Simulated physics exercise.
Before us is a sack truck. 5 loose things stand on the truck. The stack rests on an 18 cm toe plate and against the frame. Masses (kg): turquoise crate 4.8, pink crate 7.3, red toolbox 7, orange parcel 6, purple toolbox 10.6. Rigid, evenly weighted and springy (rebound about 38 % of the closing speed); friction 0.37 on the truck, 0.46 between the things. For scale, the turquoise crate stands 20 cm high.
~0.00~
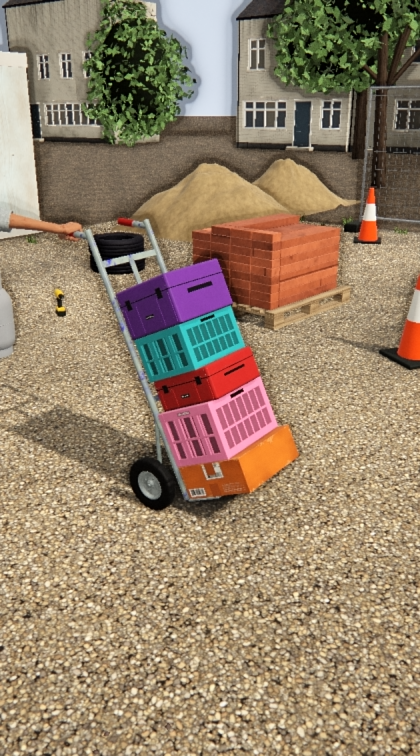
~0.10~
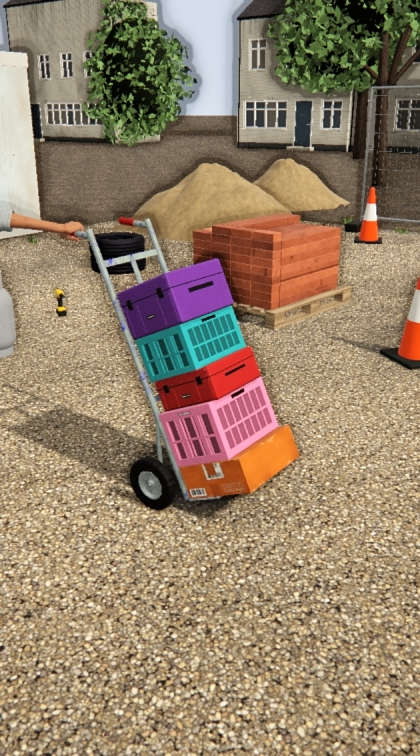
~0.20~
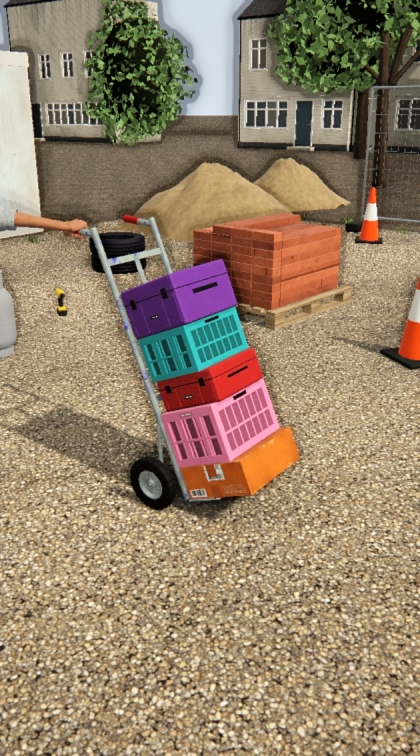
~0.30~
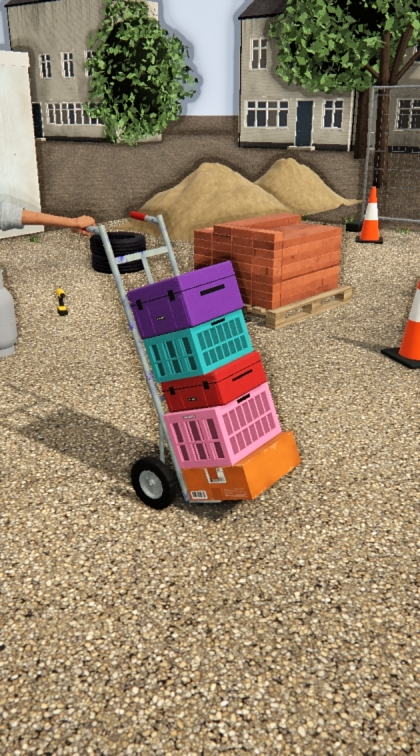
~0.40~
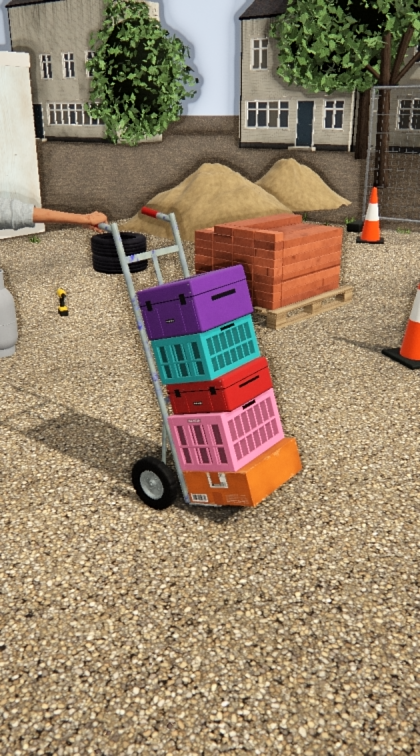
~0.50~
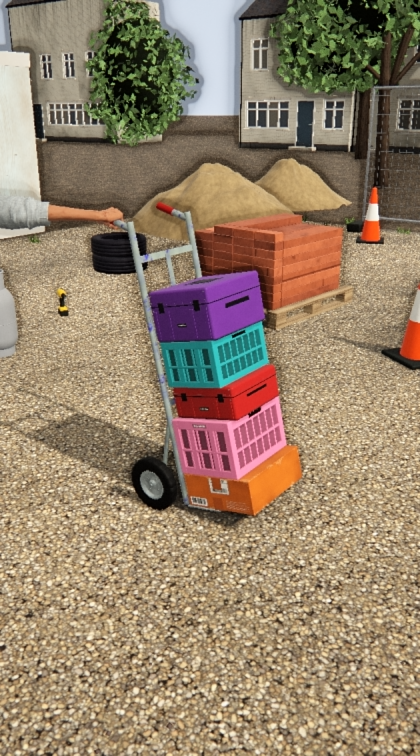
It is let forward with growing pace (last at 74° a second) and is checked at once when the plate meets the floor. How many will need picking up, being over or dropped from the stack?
Things lost: At least three.
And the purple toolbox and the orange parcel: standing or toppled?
The purple toolbox falls over; the orange parcel stays upright.
After 1.30 s, truck upright; turquoise crate tipped 29° from how it sat near (296, 385); pink crate tipped 29° from how it sat near (256, 443); purple toolbox tipped 29° from how it sat.
After 1.80 s, truck upright; turquoise crate, red toolbox and purple toolbox now dropped from the stack; pink crate on its side near (303, 471); orange parcel tipped 4° from how it sat.
At rest (3.1 s), dropped from the stack, turquoise crate, pink crate, red toolbox and purple toolbox; orange parcel in place, give or take 10 cm. Seen from the same camera at the end, pink crate near (316, 494).
